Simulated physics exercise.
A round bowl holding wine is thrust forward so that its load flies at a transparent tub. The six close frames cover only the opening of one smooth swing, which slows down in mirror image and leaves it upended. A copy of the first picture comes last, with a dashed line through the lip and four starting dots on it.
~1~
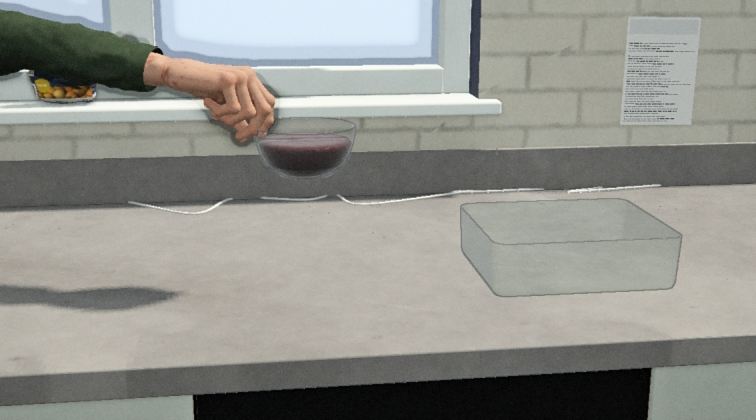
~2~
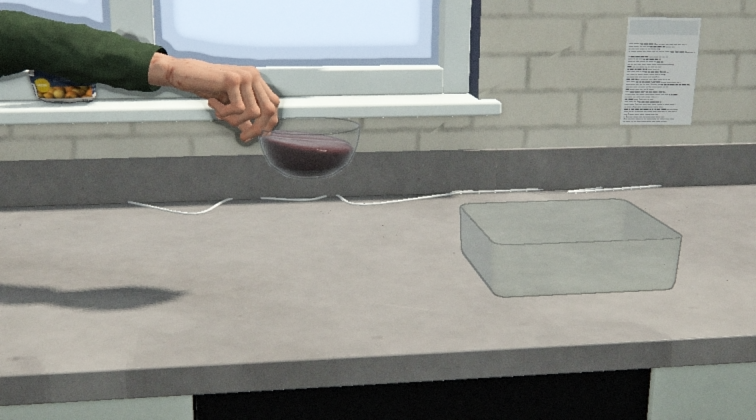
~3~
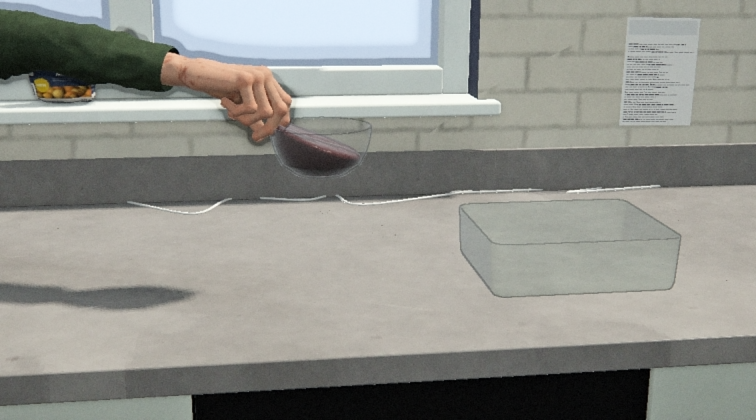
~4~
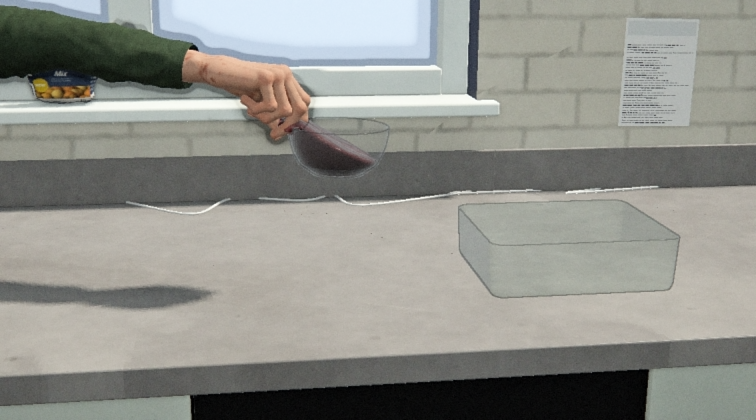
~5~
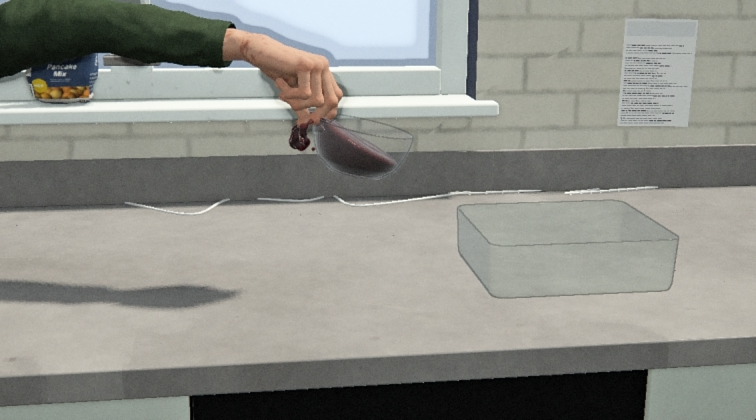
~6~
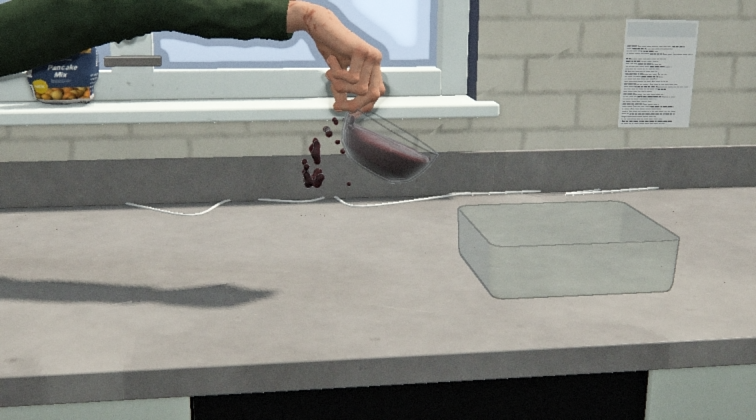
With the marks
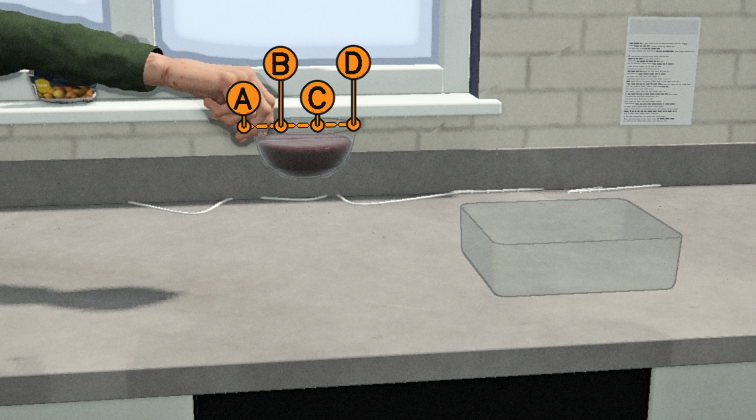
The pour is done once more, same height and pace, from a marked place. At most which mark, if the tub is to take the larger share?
C will do.
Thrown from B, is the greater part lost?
Yes, it does.
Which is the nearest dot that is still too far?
It is B.
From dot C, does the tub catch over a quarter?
Yes, clearly.
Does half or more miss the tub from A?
Yes.
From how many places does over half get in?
Two.
In orange, A at (243, 126); B at (280, 125); C at (317, 125); D at (353, 124).
Choosing A, about 0 % lands in the tub, 97 % falls short and 3 % goes beside or beyond.
Choosing B, about 30 % lands in the tub, 60 % falls short and 9 % goes beside or beyond.
Choosing C, about 66 % lands in the tub, 20 % falls short and 14 % goes beside or beyond.
Choosing D, about 73 % lands in the tub, 7 % falls short and 20 % goes beside or beyond.
